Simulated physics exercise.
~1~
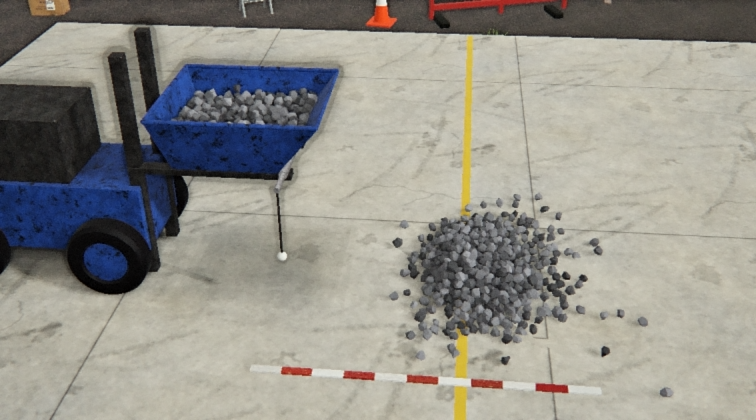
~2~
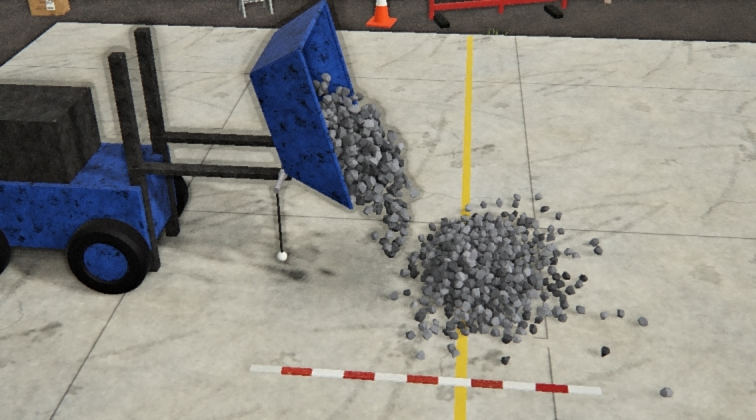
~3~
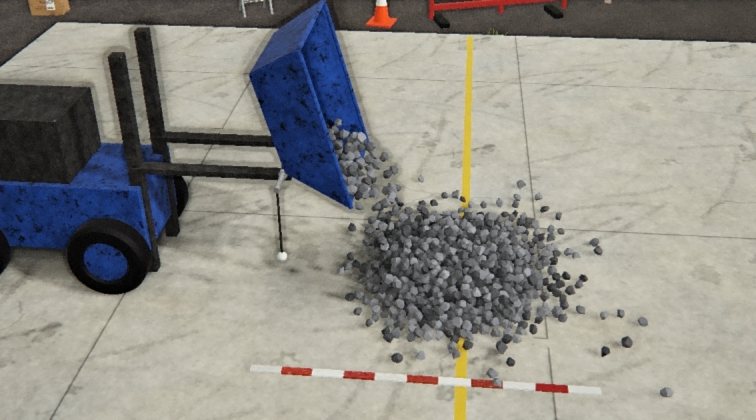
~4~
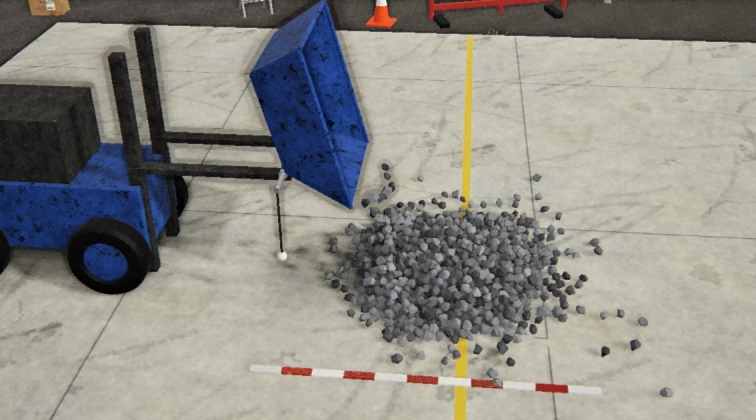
The clip shows a blue forklift-like vehicle tipping its raised skip of grey stones forward, pouring them beside and onto an earlier heap lying across a yellow line. The skip ends steeply tilted and empty, with the widened pile spreading mostly to the left of the line.
